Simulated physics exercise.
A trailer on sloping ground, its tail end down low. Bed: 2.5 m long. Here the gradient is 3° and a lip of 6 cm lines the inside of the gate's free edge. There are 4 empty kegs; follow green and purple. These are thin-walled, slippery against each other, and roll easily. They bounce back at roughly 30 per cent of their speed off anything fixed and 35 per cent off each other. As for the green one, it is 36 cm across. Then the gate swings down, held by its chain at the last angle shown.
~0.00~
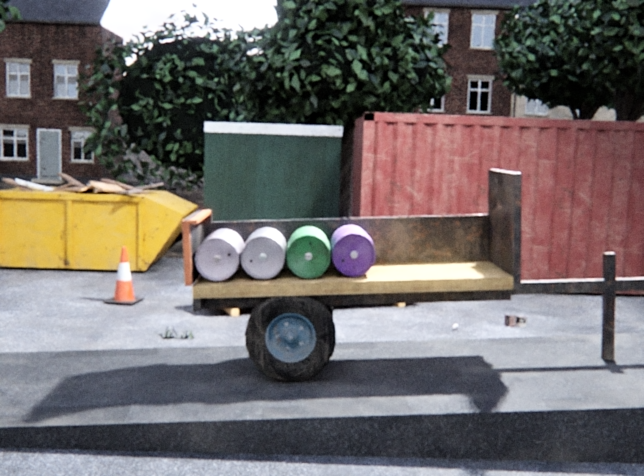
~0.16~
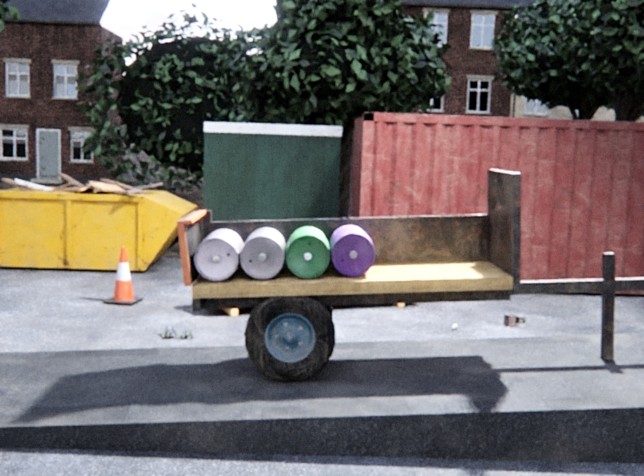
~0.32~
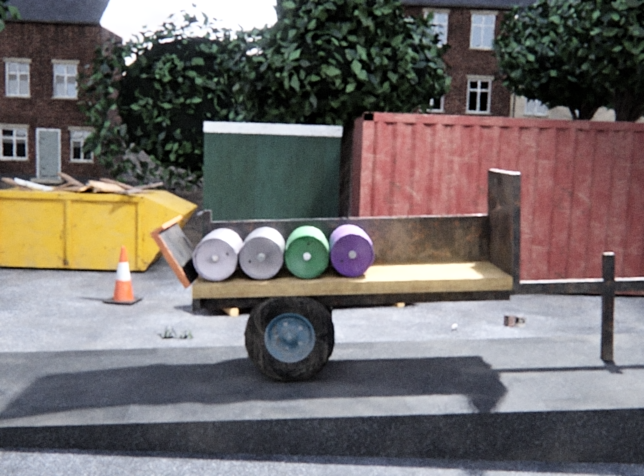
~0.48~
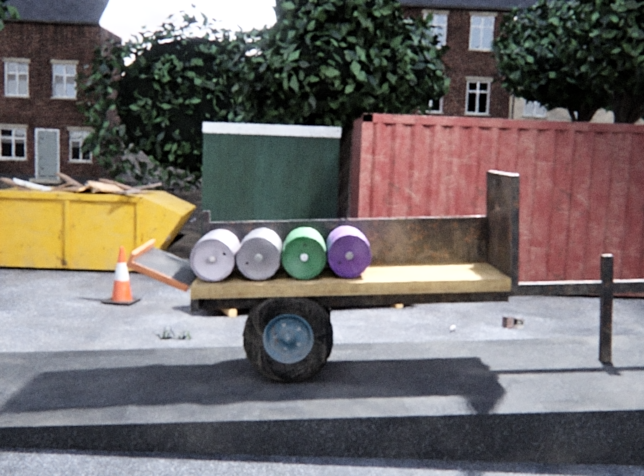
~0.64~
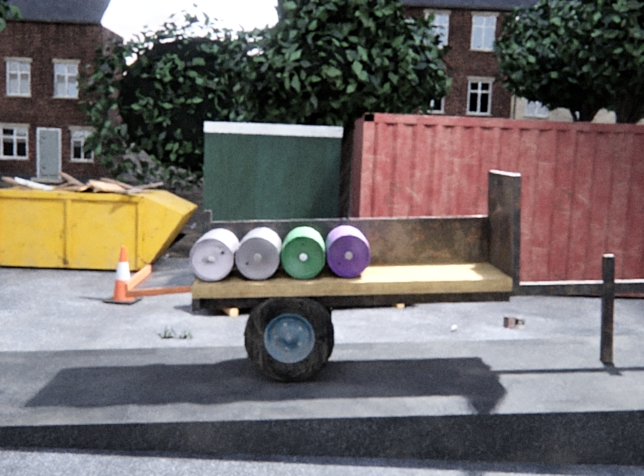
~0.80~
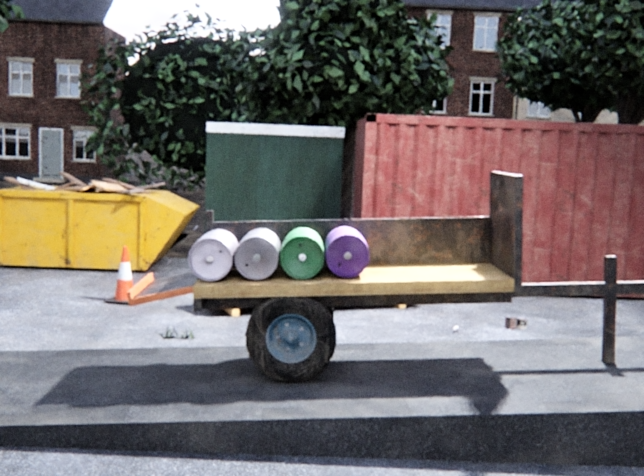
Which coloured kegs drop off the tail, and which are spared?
My prediction: Green: Out. Purple: Out.
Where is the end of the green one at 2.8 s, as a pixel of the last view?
It should be close to pixel (205, 259).
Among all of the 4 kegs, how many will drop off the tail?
The number is 4.
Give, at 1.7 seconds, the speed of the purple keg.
Roughly 0.4 m/s.
After 1.7 s, green is on the bed, 60 cm short of the hinge, rolling left; purple is on the bed, 95 cm short of the hinge, rolling left; 0 gone off the back.
After 2.8 s, green is on the bed, 10 cm short of the hinge, rolling left; purple is on the bed, 45 cm short of the hinge, rolling left; 1 gone off the back.
After 4.2 s, green is out on the ground; purple is dropping off the gate; 4 gone off the back.
At rest (6.4 s), green is out on the ground; purple is out on the ground; 4 gone off the back.
